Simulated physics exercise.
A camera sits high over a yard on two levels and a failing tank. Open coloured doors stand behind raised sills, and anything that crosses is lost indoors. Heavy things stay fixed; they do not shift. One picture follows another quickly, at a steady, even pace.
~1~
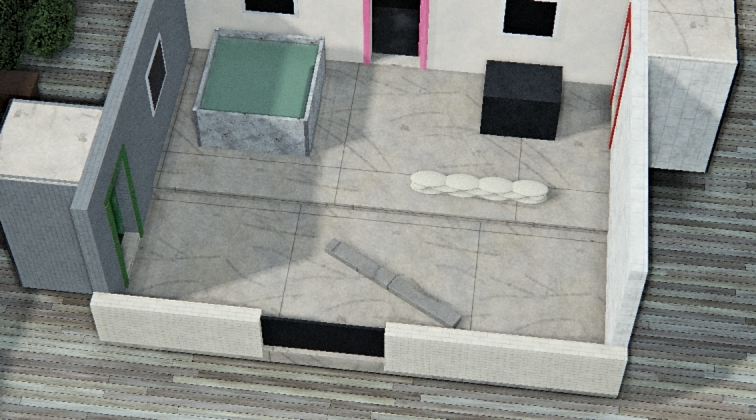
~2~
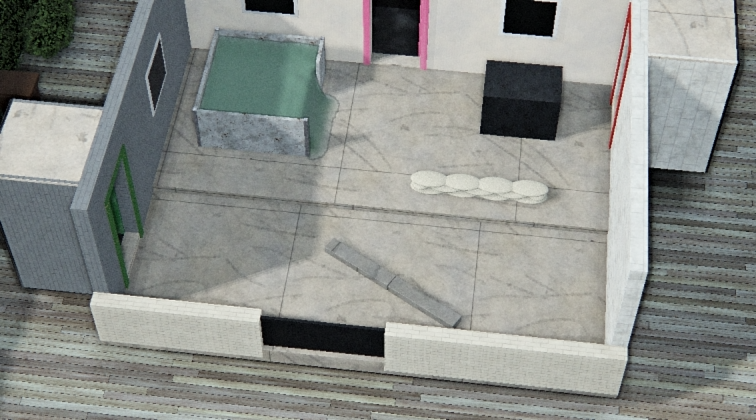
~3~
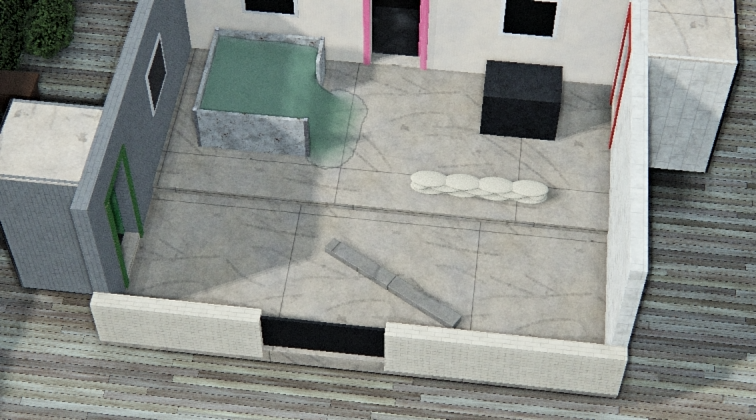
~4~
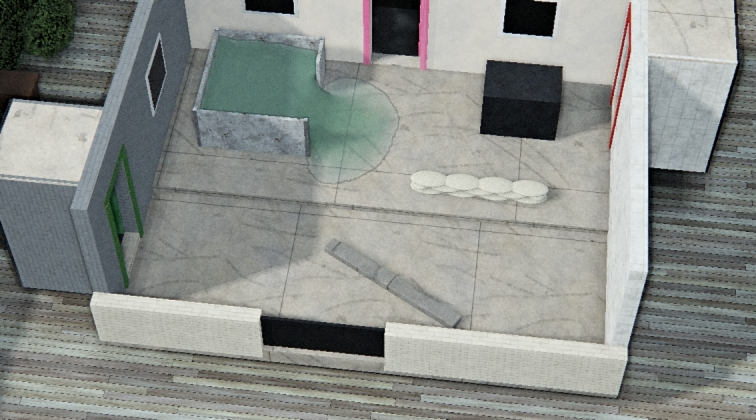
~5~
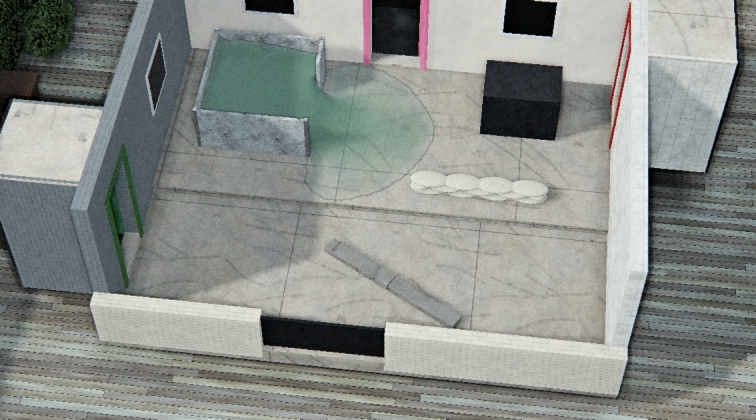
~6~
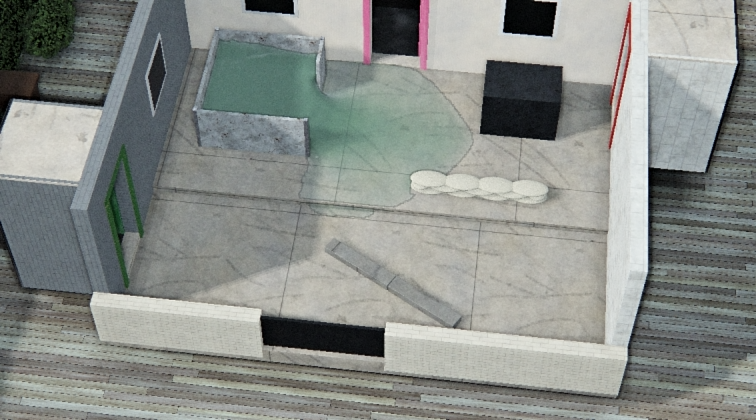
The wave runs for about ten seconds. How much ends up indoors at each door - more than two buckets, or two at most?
As I see it, the pink door gets over two buckets, the red door gets two buckets or fewer, the green door gets two buckets or fewer.
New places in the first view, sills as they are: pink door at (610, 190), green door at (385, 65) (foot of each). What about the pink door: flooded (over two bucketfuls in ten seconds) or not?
In short: The pink one lets more in.
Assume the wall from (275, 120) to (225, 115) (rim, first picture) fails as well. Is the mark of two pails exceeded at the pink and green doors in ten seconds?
Pink remains within limit and green tops the threshold.
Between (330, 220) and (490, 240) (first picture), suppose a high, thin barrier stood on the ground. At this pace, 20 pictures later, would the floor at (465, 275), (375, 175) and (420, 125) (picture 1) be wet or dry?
Untouched; submerged; submerged.
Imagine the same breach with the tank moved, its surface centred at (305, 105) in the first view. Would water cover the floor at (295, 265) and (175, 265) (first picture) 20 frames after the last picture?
I'd say still dry for the first and still dry for the second.
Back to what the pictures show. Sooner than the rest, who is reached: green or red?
I'd say the door marked red.
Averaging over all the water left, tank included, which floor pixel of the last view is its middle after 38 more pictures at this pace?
Roughly (458, 187) in the last picture.
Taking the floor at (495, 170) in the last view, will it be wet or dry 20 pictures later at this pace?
That spot will be soaked.
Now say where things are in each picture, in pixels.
The first frame shows still water in the tank at (260, 77).
In the second frame, water pours out at (311, 115) and has run to (311, 157).
In the third frame, water pours out at (311, 116) and has run to (359, 103).
In the fourth frame, the front is at (395, 117), out from the gap at (311, 117).
In the fifth frame, water pours out at (311, 117) and has run to (429, 123).
In the sixth frame, water pours out at (311, 117) and has run to (464, 150).
A moment on, water covers 30 % of the floor; the pink door under two buckets in, the red door not reached, the green door not reached.
Next, water covers 45 % of the floor; the pink door under two buckets in, the red door wet at the sill, nothing in, the green door not reached.
Then, water covers 50 % of the floor; the pink door under two buckets in, the red door wet at the sill, nothing in, the green door not reached.
Later, water covers 65 % of the floor; the pink door over two buckets in, the red door under two buckets in, the green door not reached.
In the end, water covers 90 % of the floor; the pink door over two buckets in, the red door under two buckets in, the green door wet at the sill, nothing in.
